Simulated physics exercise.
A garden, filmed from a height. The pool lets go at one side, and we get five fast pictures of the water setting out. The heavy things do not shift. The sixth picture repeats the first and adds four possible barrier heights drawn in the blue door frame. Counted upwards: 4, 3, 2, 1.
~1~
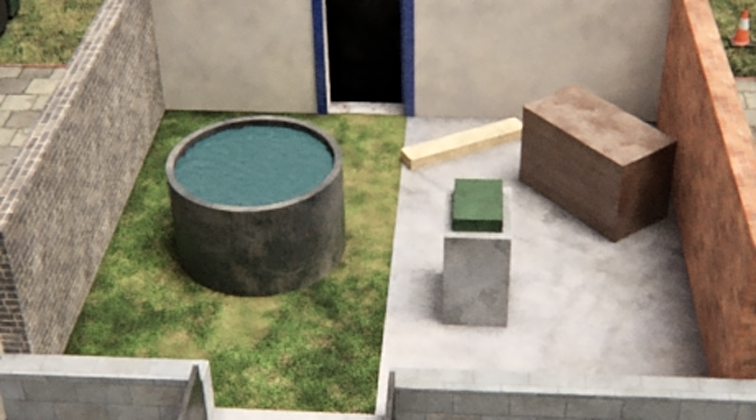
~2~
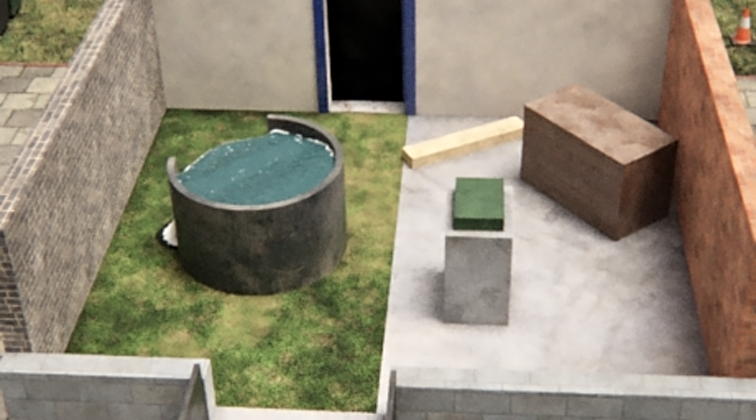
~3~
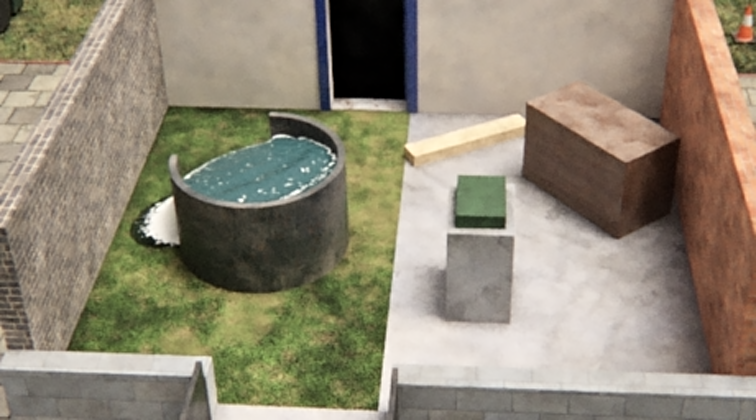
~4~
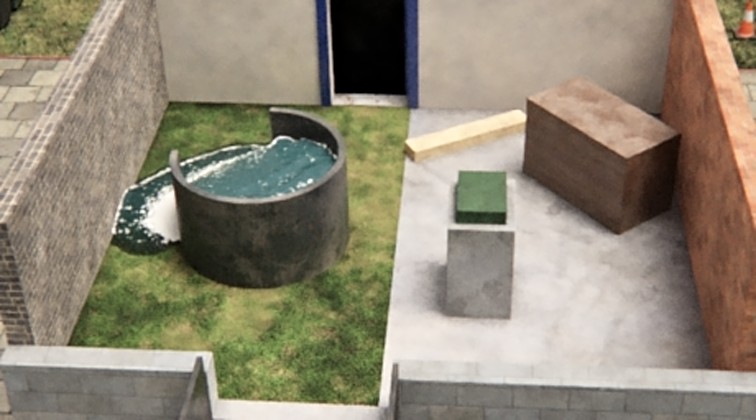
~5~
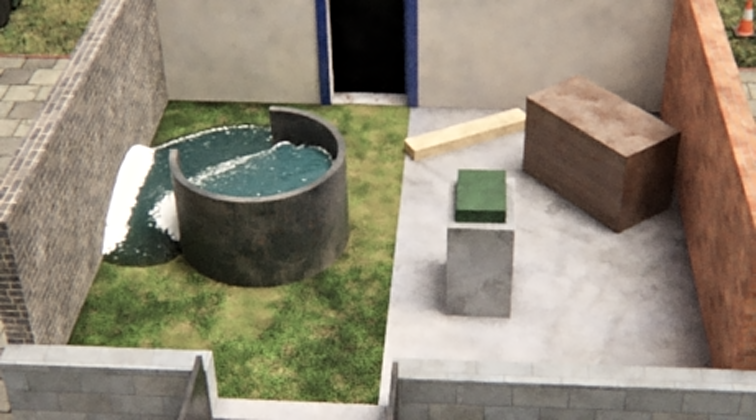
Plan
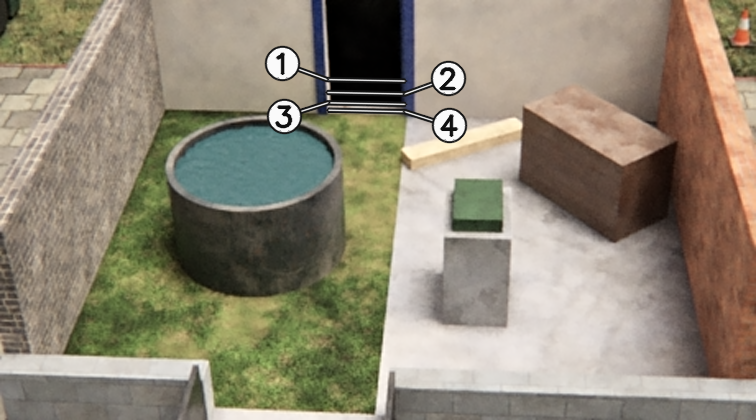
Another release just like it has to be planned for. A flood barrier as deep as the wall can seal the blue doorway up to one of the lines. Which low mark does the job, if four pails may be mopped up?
The answer is mark 3.
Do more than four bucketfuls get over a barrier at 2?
No, not at all.
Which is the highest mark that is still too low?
That would be 4.
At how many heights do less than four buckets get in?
Three.
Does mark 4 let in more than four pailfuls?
Yes, it does.
In white, 1 at (365, 80); 2 at (366, 93); 3 at (366, 103); 4 at (366, 110); from the bottom up 4, 3, 2, 1.
For mark 1, nothing gets over.
For mark 2, nothing gets over.
For mark 3, a splash gets over, under a bucket.
For mark 4, about 11 bucketfuls get in.
